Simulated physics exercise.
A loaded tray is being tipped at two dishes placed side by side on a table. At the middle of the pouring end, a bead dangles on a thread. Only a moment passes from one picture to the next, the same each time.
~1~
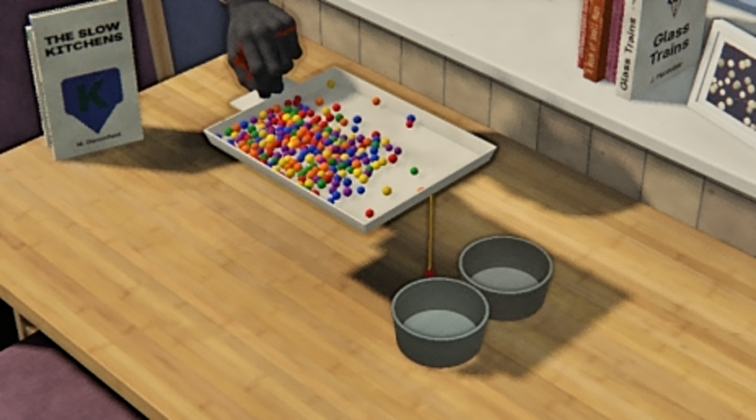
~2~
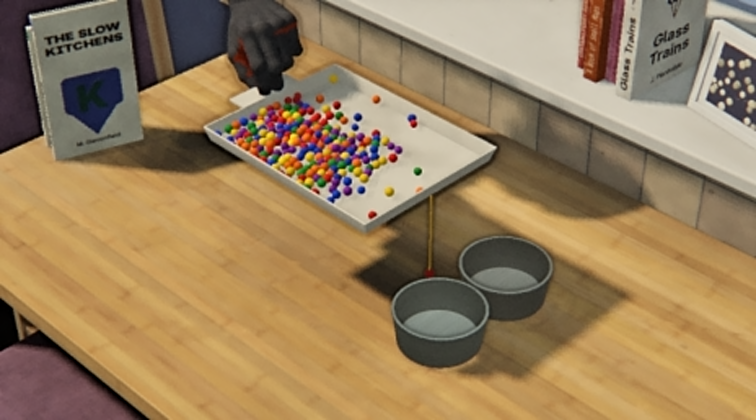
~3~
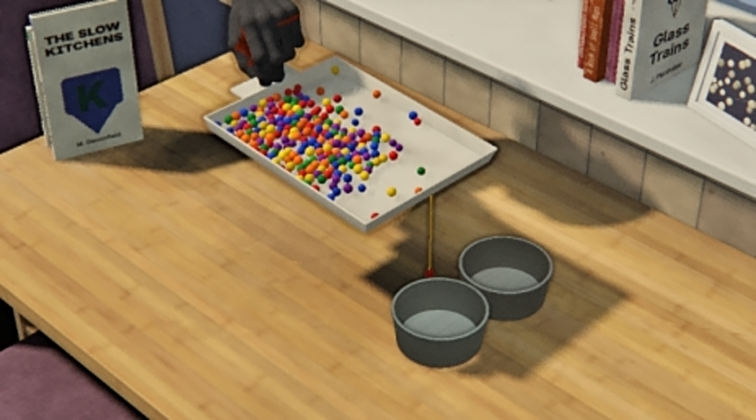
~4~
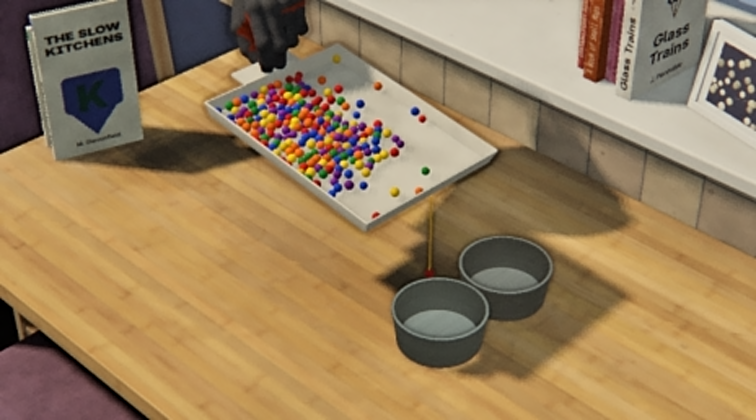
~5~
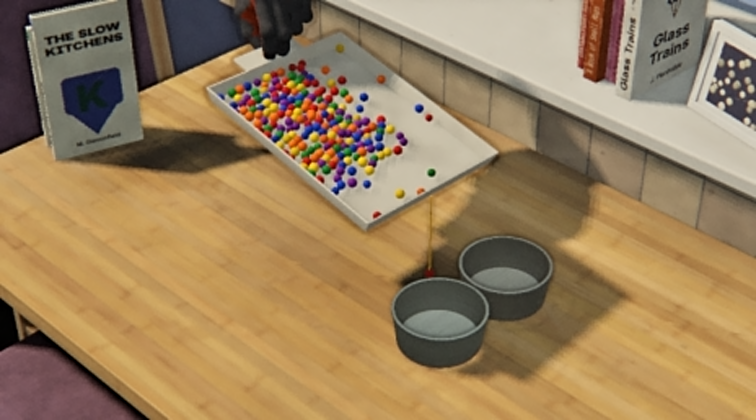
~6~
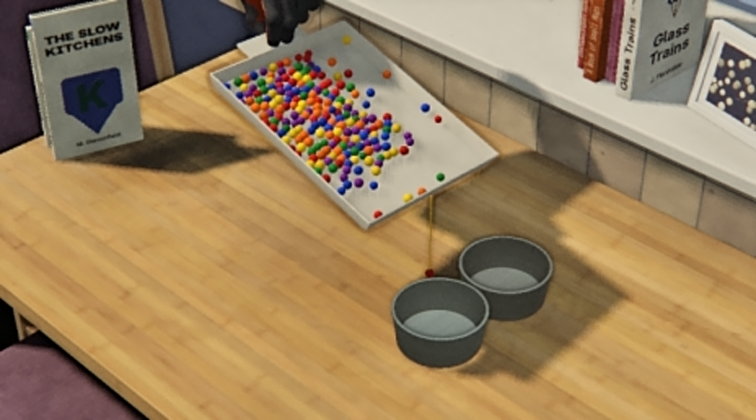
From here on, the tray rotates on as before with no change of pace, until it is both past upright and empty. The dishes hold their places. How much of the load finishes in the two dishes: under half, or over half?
Over half.
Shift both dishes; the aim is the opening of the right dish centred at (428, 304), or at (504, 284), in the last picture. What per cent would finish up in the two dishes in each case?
Trial 1 near 20 percent, trial 2 near 80 percent.
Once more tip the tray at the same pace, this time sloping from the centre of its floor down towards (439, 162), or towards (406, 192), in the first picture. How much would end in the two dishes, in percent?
80 per cent, then 50 per cent.
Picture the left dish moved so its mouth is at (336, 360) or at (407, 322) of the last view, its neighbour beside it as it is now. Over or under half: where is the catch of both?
First shift, a minority share; second shift, a majority share.
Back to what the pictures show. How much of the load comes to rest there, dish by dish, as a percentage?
Result - left dish: 30 %; right dish: 60 %.
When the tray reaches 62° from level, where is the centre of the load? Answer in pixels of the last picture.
Near (463, 187).
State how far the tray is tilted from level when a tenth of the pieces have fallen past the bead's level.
Somewhere around 55 degrees.
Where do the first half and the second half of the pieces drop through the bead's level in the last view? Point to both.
Close to (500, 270), then close to (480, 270).
Soon, tray tipped steeply; about half on the tray; a small part in the left dish; a small part in the right dish; a small part outside both; about a quarter in the air.
A while on, tray tipped past a quarter turn; about a quarter in the left dish; about half in the right dish; a small part outside both; a stray few in the air.
Towards the end, tray tipped past a quarter turn; about a quarter in the left dish; about half in the right dish; a small part outside both.
Finally, tray tipped past a quarter turn; about a quarter in the left dish; about half in the right dish; a small part outside both.
